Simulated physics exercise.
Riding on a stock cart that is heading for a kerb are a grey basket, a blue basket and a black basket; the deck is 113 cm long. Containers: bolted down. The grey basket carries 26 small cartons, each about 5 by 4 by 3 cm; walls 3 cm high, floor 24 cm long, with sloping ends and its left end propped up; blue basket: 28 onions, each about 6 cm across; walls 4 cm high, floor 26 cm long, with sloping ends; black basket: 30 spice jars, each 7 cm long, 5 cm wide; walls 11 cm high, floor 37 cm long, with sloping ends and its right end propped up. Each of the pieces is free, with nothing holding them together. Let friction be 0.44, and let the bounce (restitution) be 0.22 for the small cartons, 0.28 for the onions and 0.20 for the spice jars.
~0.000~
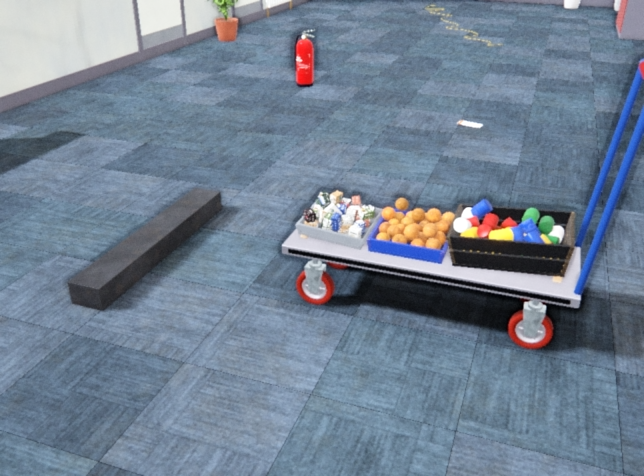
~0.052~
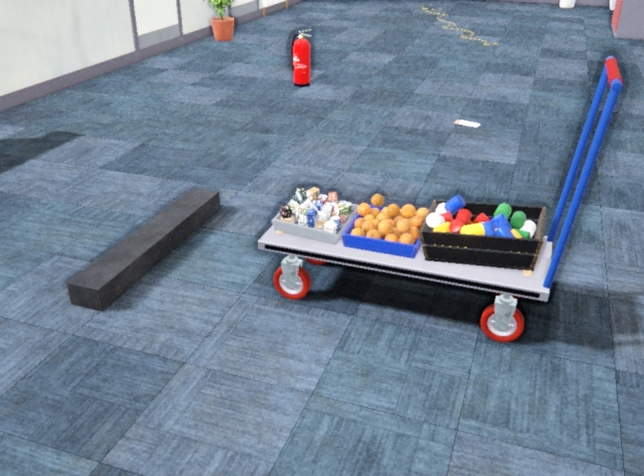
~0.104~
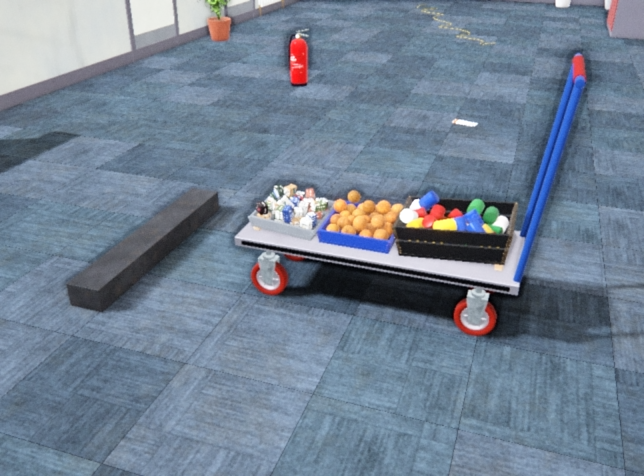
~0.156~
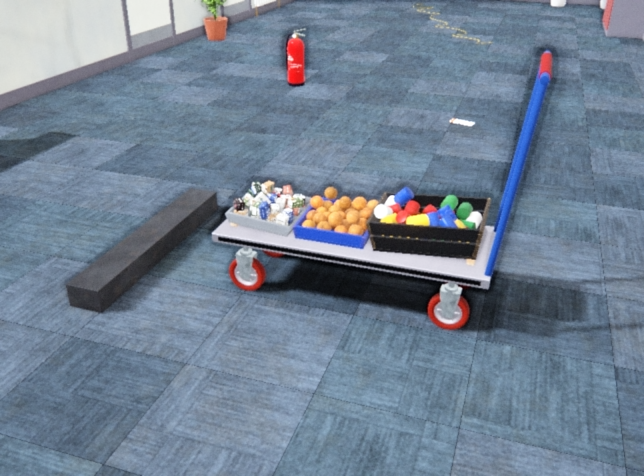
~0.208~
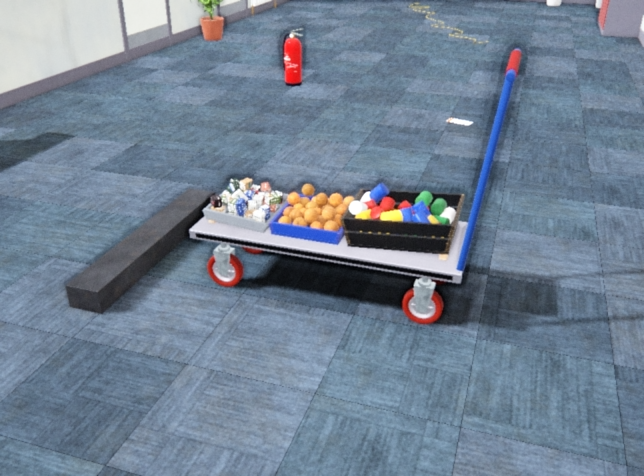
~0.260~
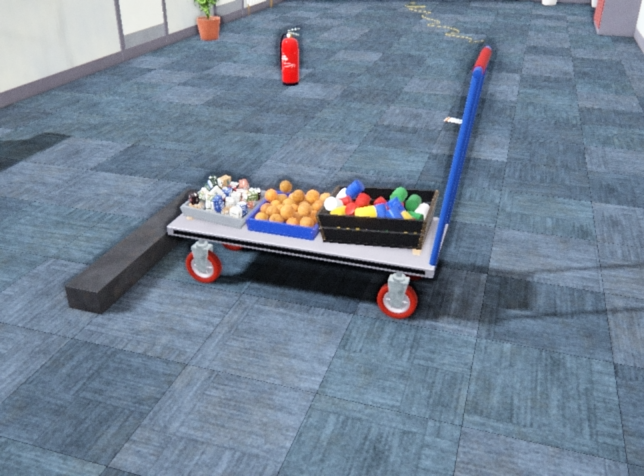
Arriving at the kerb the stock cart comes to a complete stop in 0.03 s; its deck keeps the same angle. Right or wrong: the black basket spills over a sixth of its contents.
Wrong, under a sixth spills.
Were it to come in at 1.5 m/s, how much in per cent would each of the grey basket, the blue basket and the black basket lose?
In that case the grey basket sheds 20 per cent of its load, the blue basket 10 per cent, and the black basket 0 per cent.
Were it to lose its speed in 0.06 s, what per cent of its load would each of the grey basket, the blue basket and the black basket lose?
Then grey basket 30, blue basket 10, black basket 10 per cent.
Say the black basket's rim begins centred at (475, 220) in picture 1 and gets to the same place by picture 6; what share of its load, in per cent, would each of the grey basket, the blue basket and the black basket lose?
Grey basket 20, blue basket 10, black basket 0 per cent.
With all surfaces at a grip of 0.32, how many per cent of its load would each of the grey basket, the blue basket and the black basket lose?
Grey basket 50, blue basket 30, black basket 0 per cent.
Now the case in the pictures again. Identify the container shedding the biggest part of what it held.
Grey basket.
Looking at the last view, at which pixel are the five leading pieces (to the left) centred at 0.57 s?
The five leading pieces sit around (131, 185).
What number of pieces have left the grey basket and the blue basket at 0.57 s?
Out by then, roughly: Grey basket 8, blue basket 4.
After 0.35 s, contact.
After 0.45 s, the grey basket is down by 4 of 26, the blue basket is down by 2 of 28 and the black basket has all 30.
After 0.57 s, the grey basket is down by 8 of 26, the blue basket is down by 4 of 28 and the black basket is down by 1 of 30.
After 0.80 s, the grey basket is down by 9 of 26, the blue basket is down by 5 of 28 and the black basket is down by 1 of 30.
Final count (at 1.30 s), the grey basket is down by 9 of 26, the blue basket is down by 6 of 28 and the black basket is down by 1 of 30. Asked share, 1 of 30, 3 per cent.
